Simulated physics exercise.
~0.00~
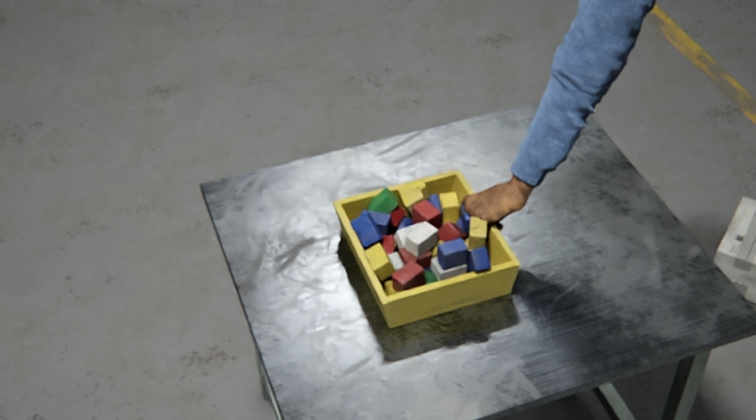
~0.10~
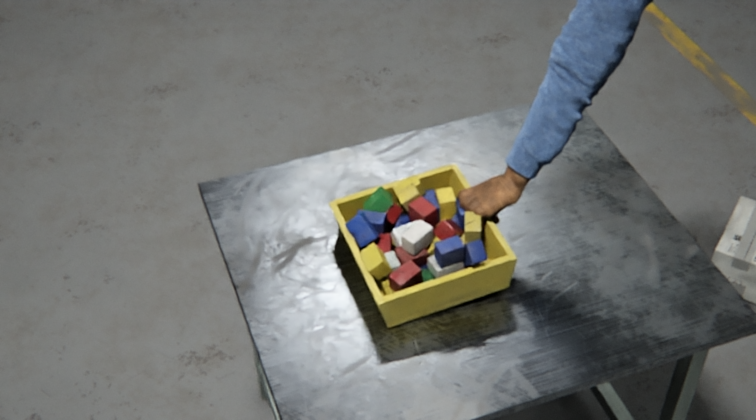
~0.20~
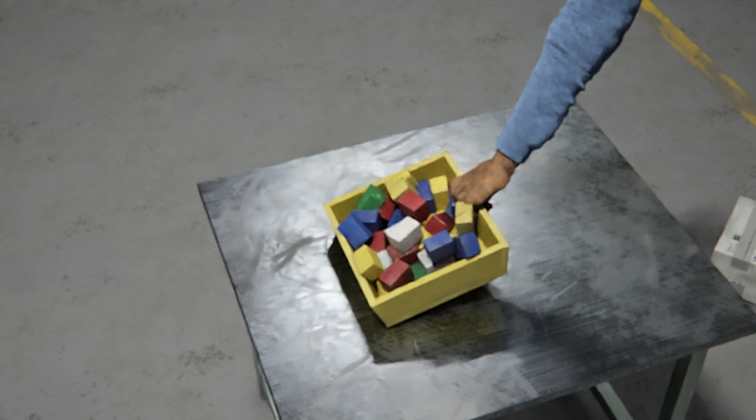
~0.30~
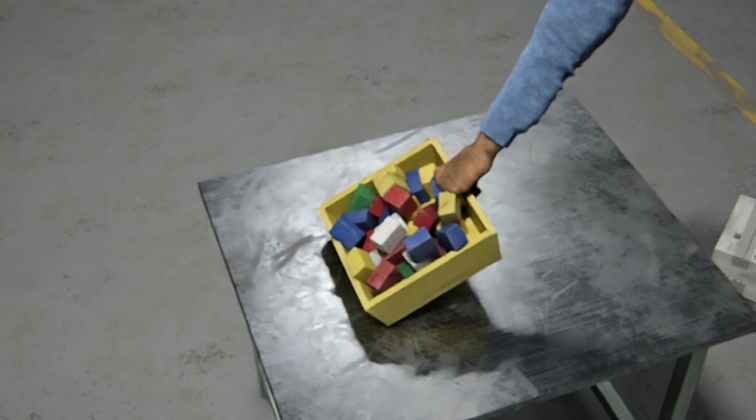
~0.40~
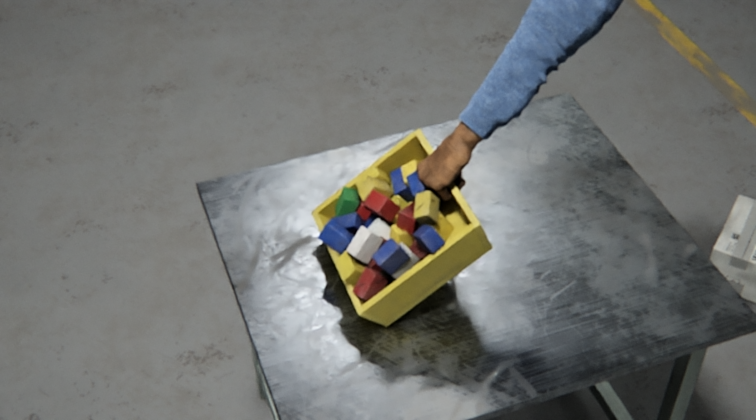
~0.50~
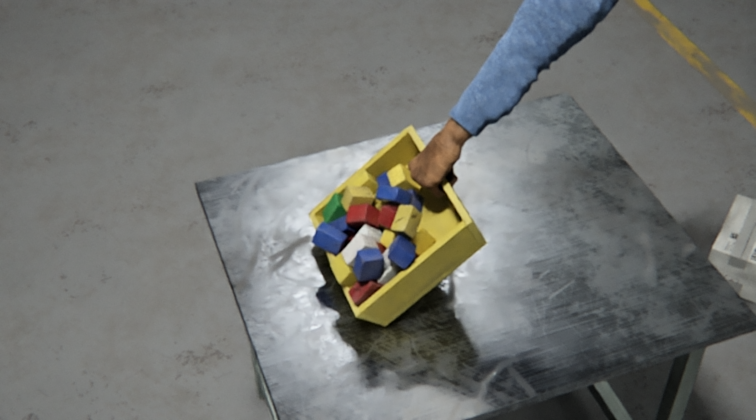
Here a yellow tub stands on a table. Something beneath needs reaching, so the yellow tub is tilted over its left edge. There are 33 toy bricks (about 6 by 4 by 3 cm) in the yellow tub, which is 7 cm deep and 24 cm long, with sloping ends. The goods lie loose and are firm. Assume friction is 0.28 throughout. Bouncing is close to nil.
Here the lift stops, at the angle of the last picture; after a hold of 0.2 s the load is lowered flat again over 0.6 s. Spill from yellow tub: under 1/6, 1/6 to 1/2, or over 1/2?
Fraction out: Smaller than one-sixth.
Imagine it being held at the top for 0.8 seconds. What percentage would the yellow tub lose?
The yellow tub would shed 10 percent of its load.
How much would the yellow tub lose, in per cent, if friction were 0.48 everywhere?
Then the yellow tub sheds 0 per cent of its load.
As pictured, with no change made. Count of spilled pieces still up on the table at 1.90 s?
I'd put it at close to 2.
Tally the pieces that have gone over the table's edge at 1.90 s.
Estimate - about 0 in total.
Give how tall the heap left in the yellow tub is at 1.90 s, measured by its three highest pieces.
Around 11 centimetres.
After 0.72 s, tilt 37°; the yellow tub is down by 2 of 33.
After 1.01 s, tilt 18°; the yellow tub is down by 2 of 33.
After 1.40 s, tilt 0°; the yellow tub is down by 2 of 33.
Outcome (at 1.90 s), the yellow tub is down by 2 of 33. Asked share, 2 of 33, 6 per cent.
